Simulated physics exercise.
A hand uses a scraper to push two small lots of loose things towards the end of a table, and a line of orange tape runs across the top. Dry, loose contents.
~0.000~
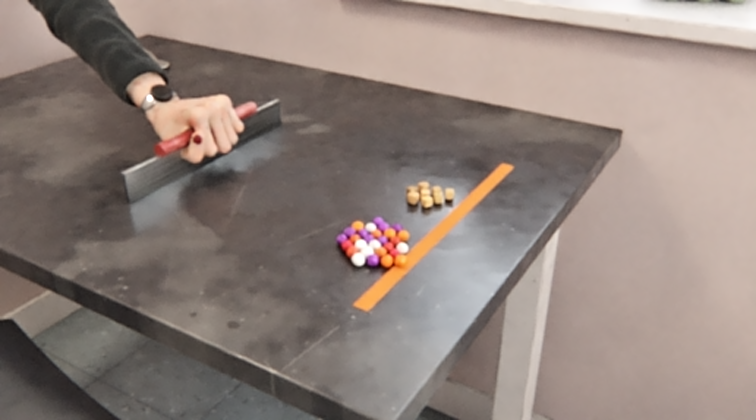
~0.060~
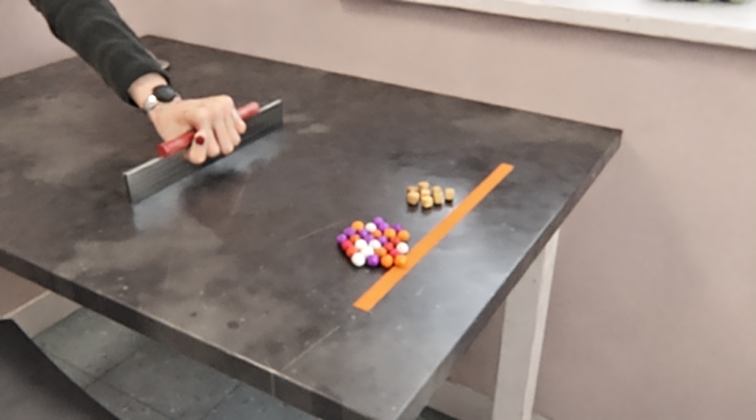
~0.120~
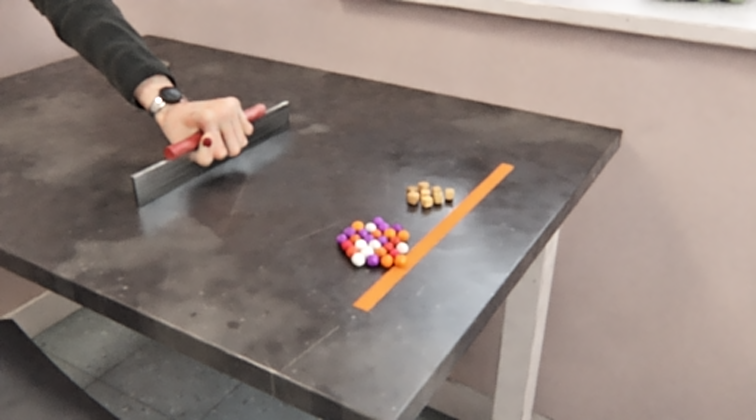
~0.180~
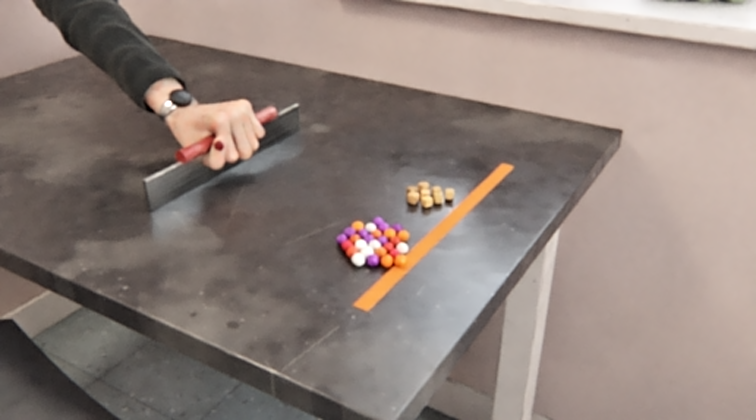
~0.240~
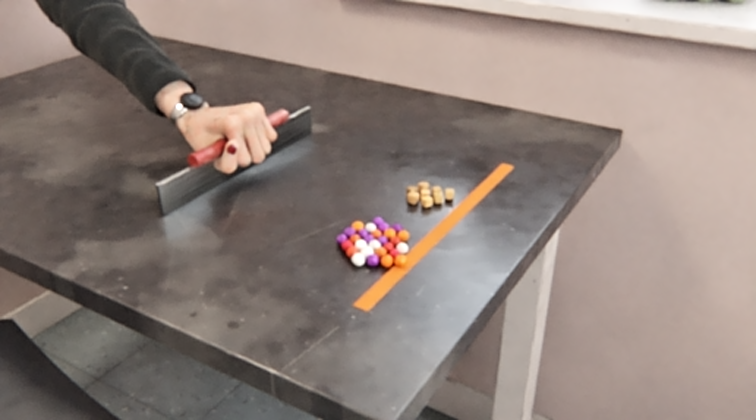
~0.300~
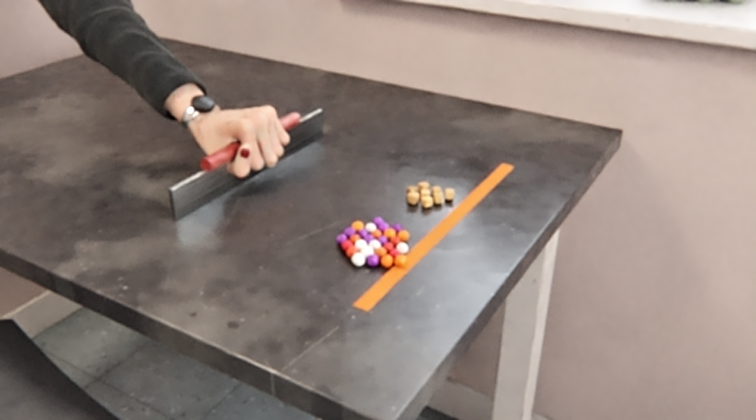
A hand gripping the red handle of a metal scraper slides it slowly a short way rightward across a dark tabletop, seen from above at an angle in a pale-walled room. Orange, purple and white beads lie near the centre, with small tan pieces behind them, beside an orange tape line. Both groups stay still, the scraper not touching them, and the camera stays fixed.
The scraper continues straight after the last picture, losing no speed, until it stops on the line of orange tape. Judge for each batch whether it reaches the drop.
My prediction: The near batch will fail to stay fully on the surface; the far batch will manage to stay fully on the surface.
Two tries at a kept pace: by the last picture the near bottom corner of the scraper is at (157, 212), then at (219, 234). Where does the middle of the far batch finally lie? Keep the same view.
About (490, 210), then about (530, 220).
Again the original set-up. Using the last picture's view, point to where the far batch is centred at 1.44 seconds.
Near (495, 214).
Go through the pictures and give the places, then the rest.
In the first picture, scraper near (138, 181), at rest; orange tape near (503, 171), about a palm's width from the edge; edge at (527, 253); near batch near (375, 247), some round plastic beads; far batch near (425, 195), a few small wooden cubes.
In the second picture, scraper near (140, 182); far batch near (425, 195).
In the third picture, scraper near (147, 184); near batch near (375, 247).
In the fourth picture, scraper near (159, 188); far batch near (425, 195).
In the fifth picture, scraper near (172, 193); near batch near (375, 247).
In the sixth picture, scraper near (184, 197); orange tape near (503, 171); edge at (527, 253); near batch near (375, 247); far batch near (425, 195).
After 0.72 s, scraper still moving, near (351, 171); near batch all on the table, its front near (401, 261); far batch all on the table, its front near (449, 194).
After 1.16 s, scraper stopped at the orange tape; near batch all on the table, its front near (469, 258); far batch all on the table, its front near (504, 216).
After 1.44 s, scraper stopped at the orange tape; near batch near a third over the edge; far batch all on the table, its front near (506, 217).
In the end (2.0 s), scraper stopped at the orange tape; near batch all but a few over the edge; far batch all on the table, its front near (506, 217).
